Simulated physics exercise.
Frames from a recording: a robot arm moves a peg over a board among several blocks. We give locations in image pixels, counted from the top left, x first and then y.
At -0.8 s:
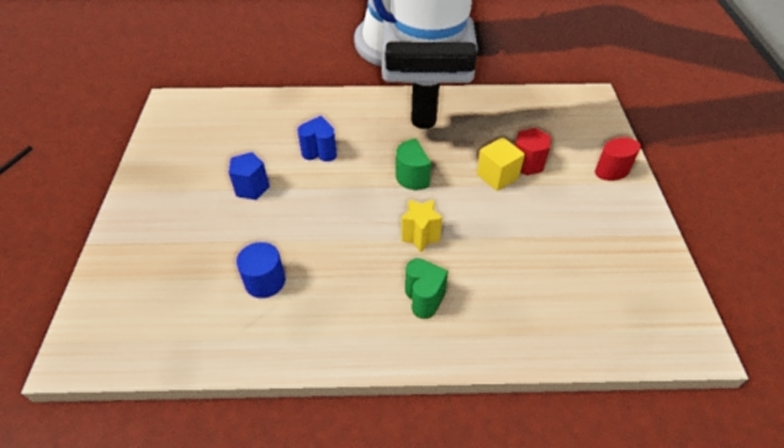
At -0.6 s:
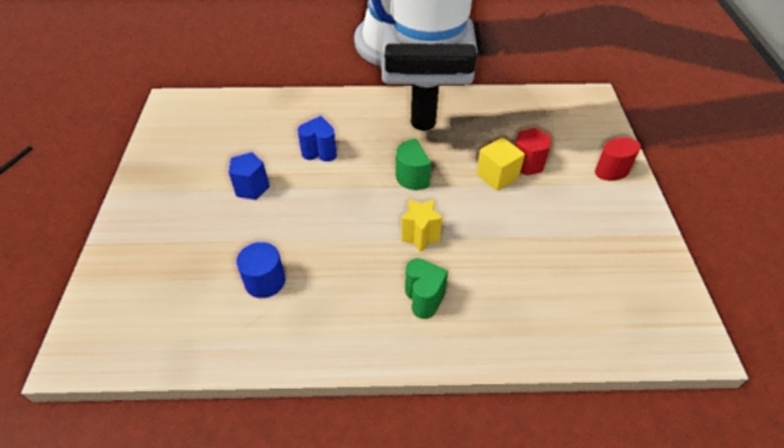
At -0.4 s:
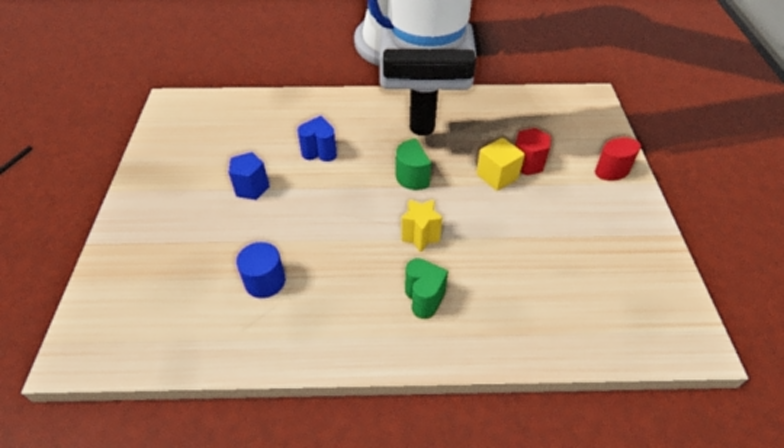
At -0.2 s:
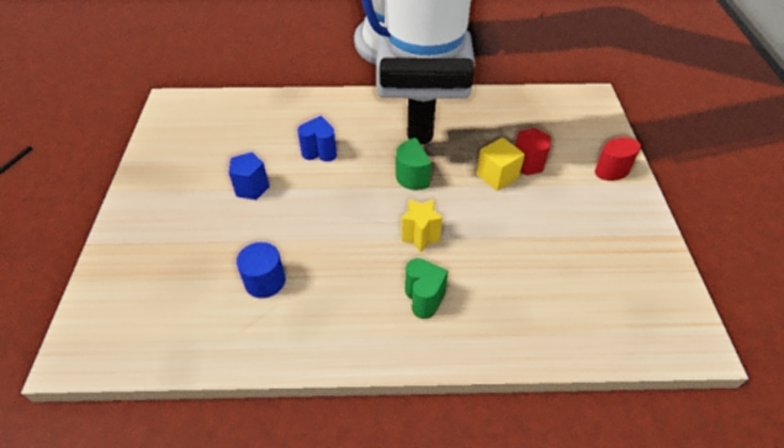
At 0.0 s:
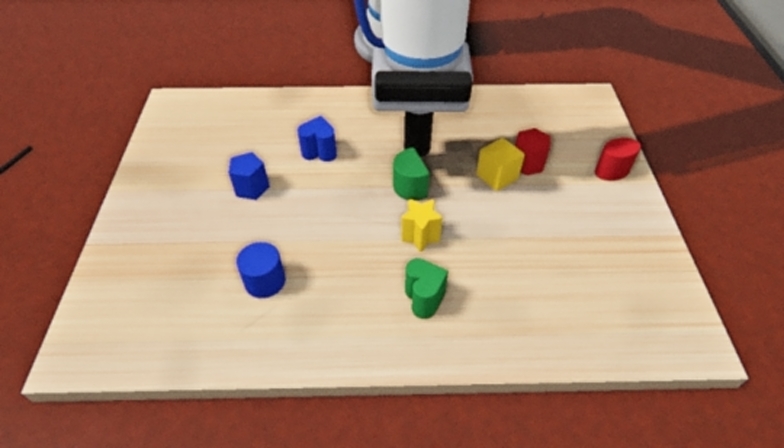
On a wooden board, a robot arm's peg moves forward and nudges a green block.
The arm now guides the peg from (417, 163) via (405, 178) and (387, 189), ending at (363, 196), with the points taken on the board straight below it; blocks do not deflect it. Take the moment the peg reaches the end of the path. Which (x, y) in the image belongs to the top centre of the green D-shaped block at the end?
My best guess is (395, 187).
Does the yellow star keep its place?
I believe so.
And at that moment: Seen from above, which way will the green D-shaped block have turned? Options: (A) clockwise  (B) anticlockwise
B (anticlockwise)
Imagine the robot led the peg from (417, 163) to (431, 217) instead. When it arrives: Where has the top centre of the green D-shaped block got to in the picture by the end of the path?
Around pixel (399, 203).
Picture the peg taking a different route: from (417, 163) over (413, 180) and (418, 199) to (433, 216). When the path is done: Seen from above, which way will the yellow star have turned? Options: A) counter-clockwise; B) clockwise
My pick is A.
The first path, step by step. Halfway along, peg at (397, 172); green D-shaped block at (402, 185), turned 40° anticlockwise.
At the end, peg at (362, 183); green D-shaped block at (395, 187), turned 80° anticlockwise; yellow star unmoved.
